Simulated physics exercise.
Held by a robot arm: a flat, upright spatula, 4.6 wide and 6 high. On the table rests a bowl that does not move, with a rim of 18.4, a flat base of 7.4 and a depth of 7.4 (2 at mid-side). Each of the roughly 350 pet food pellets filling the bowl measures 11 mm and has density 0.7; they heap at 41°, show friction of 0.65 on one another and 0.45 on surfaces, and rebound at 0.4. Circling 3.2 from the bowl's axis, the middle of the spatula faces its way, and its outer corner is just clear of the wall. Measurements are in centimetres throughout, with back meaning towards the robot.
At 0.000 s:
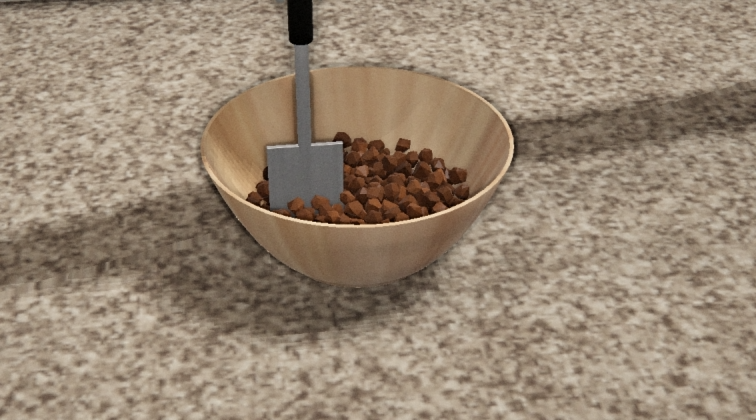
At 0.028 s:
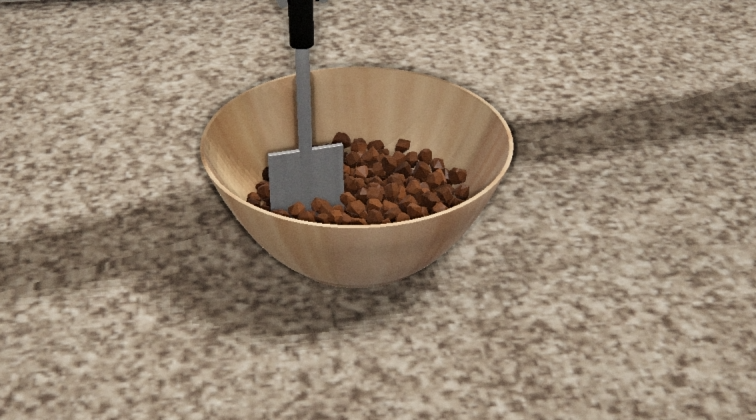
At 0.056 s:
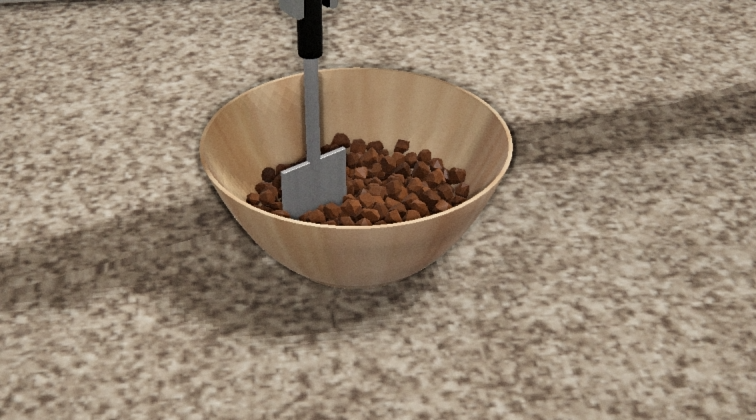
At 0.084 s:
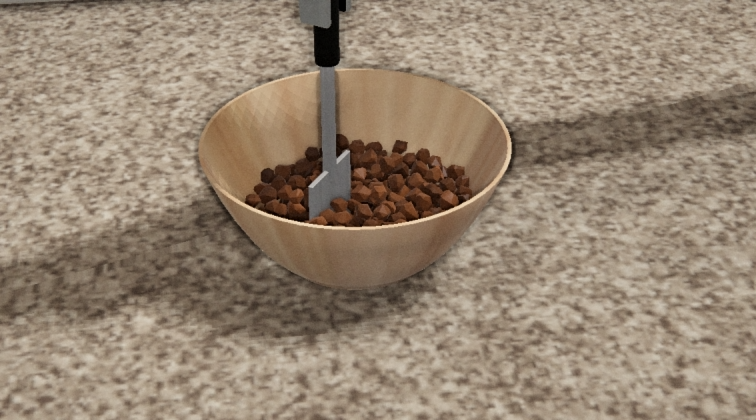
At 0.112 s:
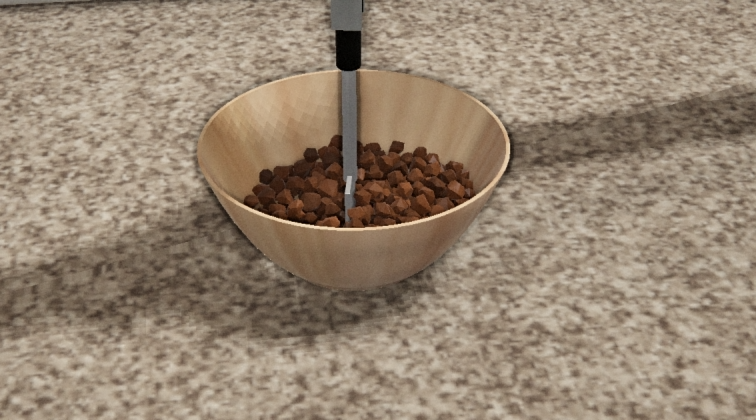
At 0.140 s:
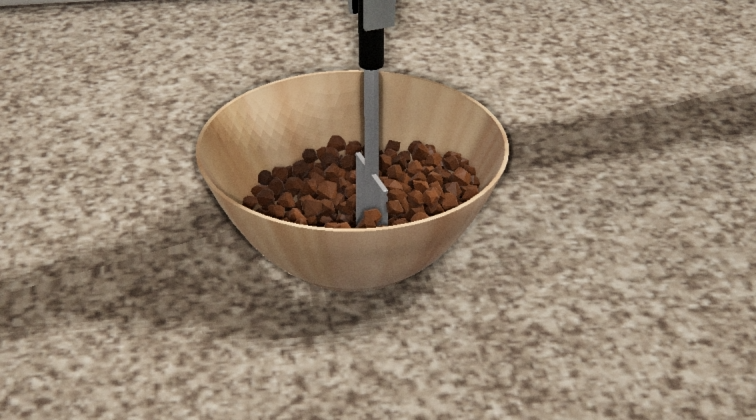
At first, a metal spatula with a black handle stands upright at the left of a wooden bowl of brown chunks, its blade facing the viewer. Held by a robot arm, it then sweeps rightward through the pieces, turning edge-on near the middle and continuing slightly right as the chunks shift around it.
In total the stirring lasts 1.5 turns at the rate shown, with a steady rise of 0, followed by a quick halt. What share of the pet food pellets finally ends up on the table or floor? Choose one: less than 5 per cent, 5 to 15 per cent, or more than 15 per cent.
The share is 5 to 15 per cent.
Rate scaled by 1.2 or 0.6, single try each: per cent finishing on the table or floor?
Around 20 percent for the first try and 0 percent for the second.
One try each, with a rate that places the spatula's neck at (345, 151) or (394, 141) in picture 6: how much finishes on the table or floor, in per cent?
About 5 % for one try and about 20 % for the other, in order.
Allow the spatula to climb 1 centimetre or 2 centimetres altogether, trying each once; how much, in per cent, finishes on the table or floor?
Roughly 10 and 10 per cent.
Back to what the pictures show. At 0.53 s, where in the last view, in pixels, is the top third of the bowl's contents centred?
Close to pixel (359, 221).
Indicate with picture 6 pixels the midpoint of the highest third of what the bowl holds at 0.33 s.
Somewhere around (324, 115) in the last view.
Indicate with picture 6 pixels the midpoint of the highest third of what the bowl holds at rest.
It is centred around (417, 150).
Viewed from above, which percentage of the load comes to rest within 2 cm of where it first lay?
That comes to some 0 per cent.
By 0.33 s, 271° round, highest piece 10 above the table; 336 in the bowl, 4 on the table or floor, 6 in flight or on the tool.
By 0.53 s, 79° round, highest piece 10 above the table; 326 in the bowl, 17 on the table or floor, 3 in flight or on the tool.
By 0.82 s, 180° round, highest piece 8 above the table; 319 in the bowl, 27 on the table or floor.
By 1.52 s, 180° round, highest piece 8 above the table; 319 in the bowl, 27 on the table or floor.
Final count, 319 in the bowl, 27 on the table or floor. That is 8 % on the table or floor.
